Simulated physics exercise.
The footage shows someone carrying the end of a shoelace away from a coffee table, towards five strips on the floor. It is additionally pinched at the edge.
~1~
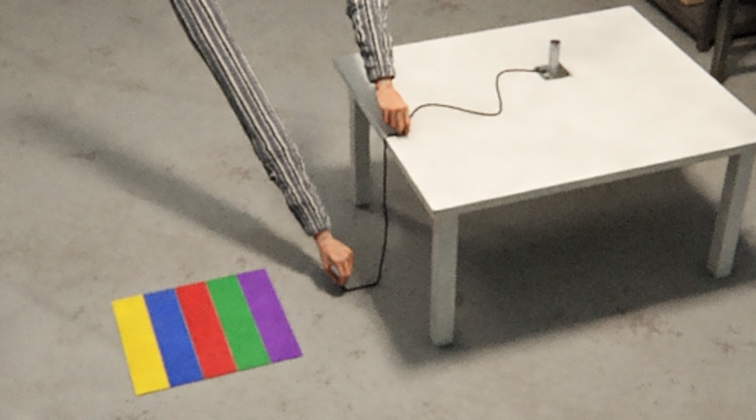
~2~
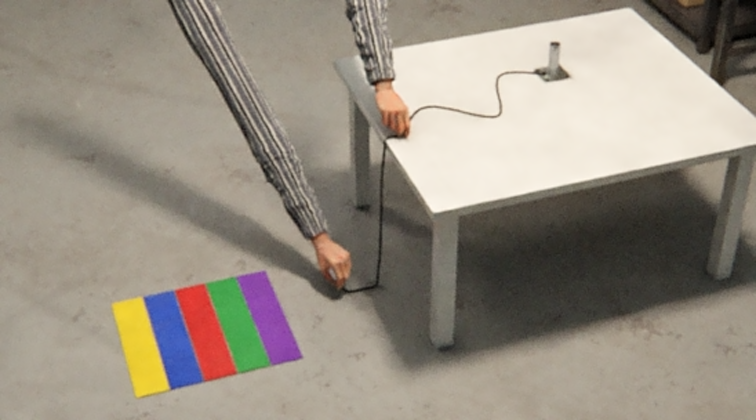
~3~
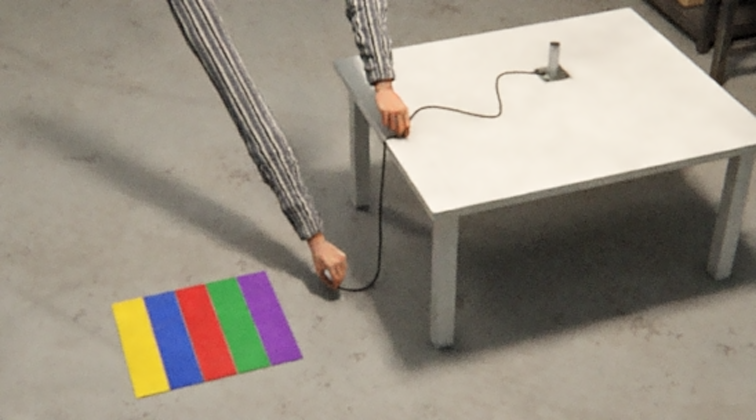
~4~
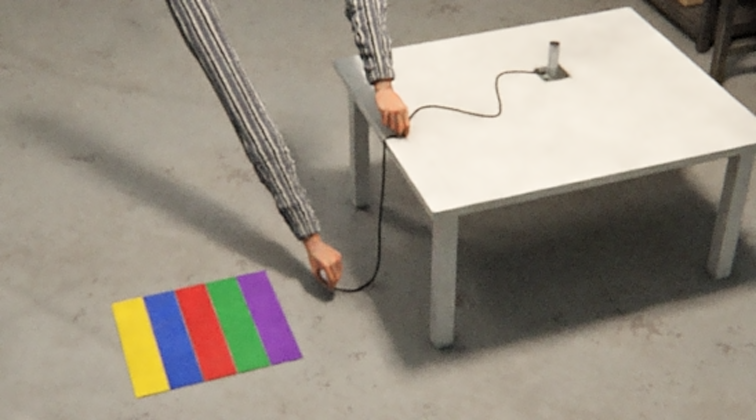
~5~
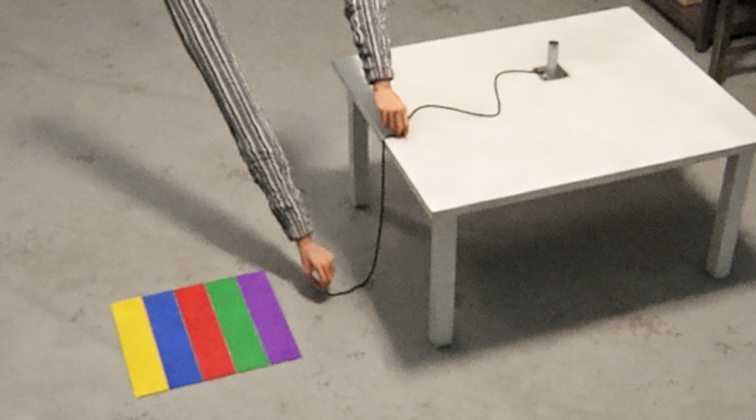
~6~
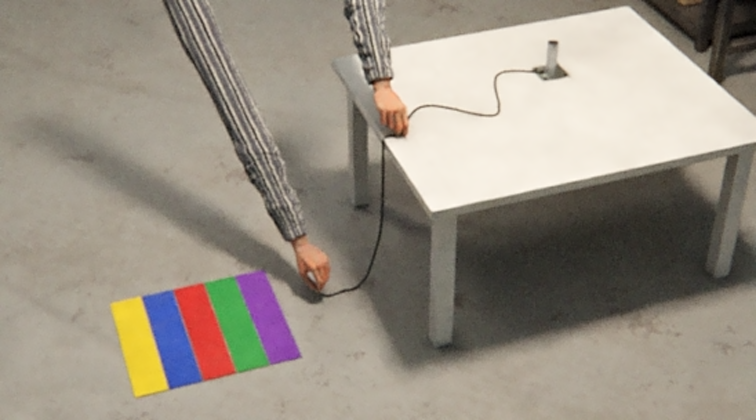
A white coffee table stands on the right of a grey concrete floor, seen from above at an angle by a still camera. Two arms in striped grey sleeves reach in from the top, one hand pinching a thin dark lace at the table's left edge, with yellow, blue, red, green and purple strips lying lower left. The lower hand carries the lace's end slowly a short way left, its hanging part curving more loosely.
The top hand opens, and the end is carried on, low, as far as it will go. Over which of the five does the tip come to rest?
Over the yellow one.
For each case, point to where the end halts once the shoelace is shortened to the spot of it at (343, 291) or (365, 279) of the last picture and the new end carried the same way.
You'd find it around (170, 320) the first time and around (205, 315) the second.
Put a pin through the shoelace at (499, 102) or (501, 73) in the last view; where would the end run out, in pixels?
About (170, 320) and (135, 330).
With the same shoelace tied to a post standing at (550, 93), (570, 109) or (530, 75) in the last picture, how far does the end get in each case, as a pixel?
Going through the tries, you get (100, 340), then (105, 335), then (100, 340).
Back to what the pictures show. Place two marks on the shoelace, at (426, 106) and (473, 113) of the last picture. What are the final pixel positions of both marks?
The first settles around (373, 129), the second around (415, 113).
A little later, end near (194, 316); over red.
Next, end near (152, 326); over blue.
When it is tight, end near (127, 332); over yellow. It gets as far as the yellow strip.
